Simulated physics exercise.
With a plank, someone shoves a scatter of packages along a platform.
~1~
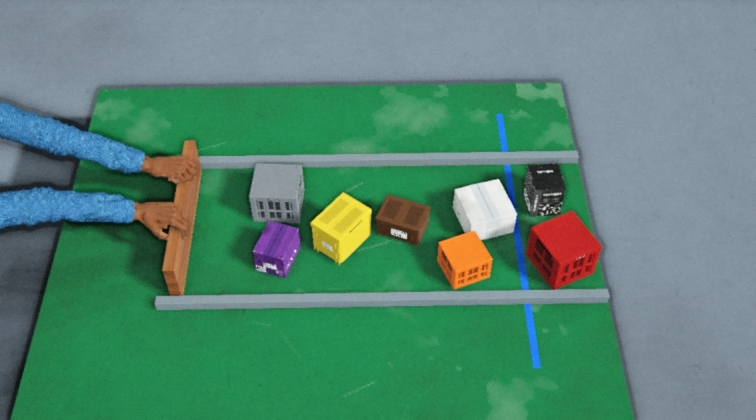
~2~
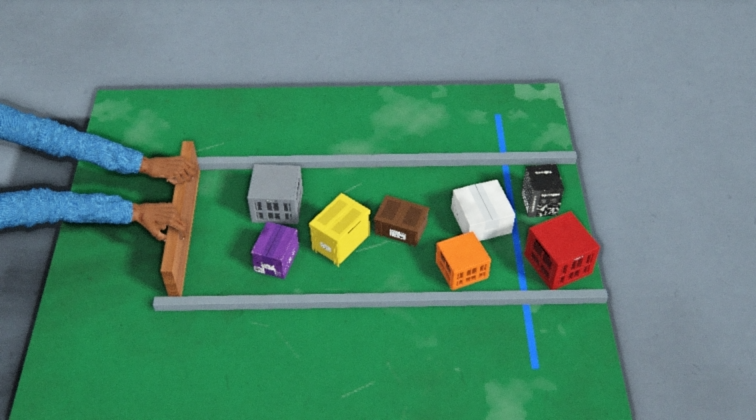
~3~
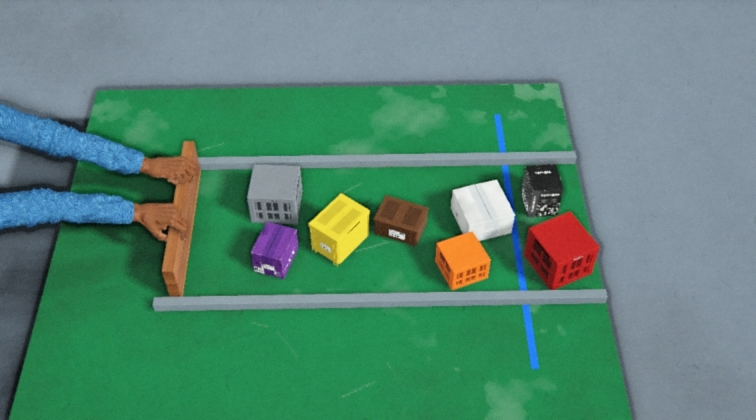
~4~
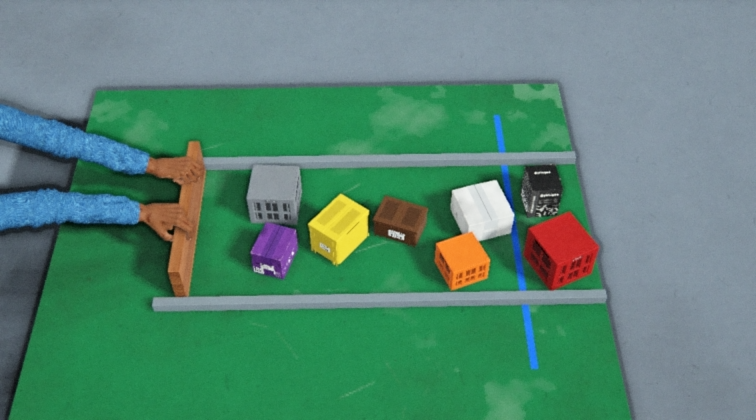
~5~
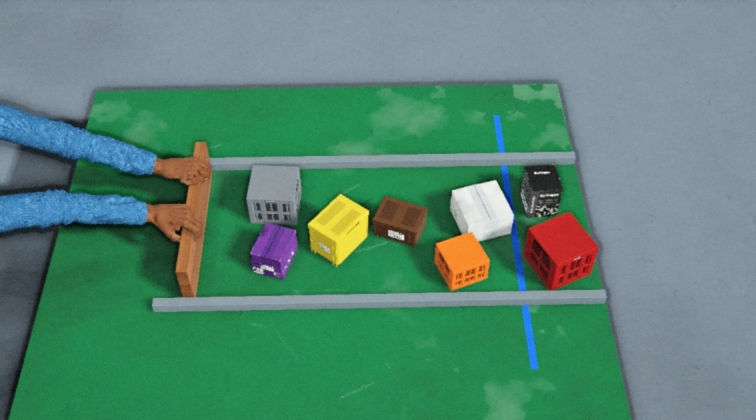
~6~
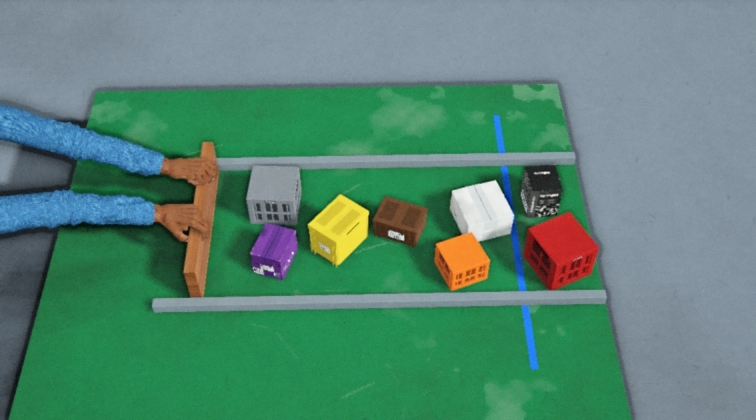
The video shows two hands in fuzzy blue sleeves holding a wooden plank on a green platform, then pushing it slightly right between two grey rails toward eight colourful packages, which stay almost still around a blue tape line.
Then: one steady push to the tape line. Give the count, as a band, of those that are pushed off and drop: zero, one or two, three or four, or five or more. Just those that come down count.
Those that drop number three or four.
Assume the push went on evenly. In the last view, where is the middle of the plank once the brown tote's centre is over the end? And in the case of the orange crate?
Points: About (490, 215) and about (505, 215).
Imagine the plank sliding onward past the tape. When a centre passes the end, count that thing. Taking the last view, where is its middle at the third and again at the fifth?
At (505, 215) for the third, at (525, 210) for the fifth.
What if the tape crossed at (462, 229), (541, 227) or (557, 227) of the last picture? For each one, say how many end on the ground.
Down on the ground: 1, 6 and 6.
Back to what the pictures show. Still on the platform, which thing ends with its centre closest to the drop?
The one is the white box.
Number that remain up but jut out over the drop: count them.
Counting them gives 2.
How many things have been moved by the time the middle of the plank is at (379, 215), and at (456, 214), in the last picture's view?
7, then 8.
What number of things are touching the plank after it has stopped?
It touches 2.
Early on, none off yet; red crate at rest near (560, 252); black box at rest near (541, 191); white box at rest near (481, 212).
A while later, none off yet; red crate travelled a little near (568, 253); black box travelled about its own width near (555, 181); white box travelled about its own width near (530, 209).
Finally, the number that fall off is three or four; lost, brown tote, orange crate and red crate.
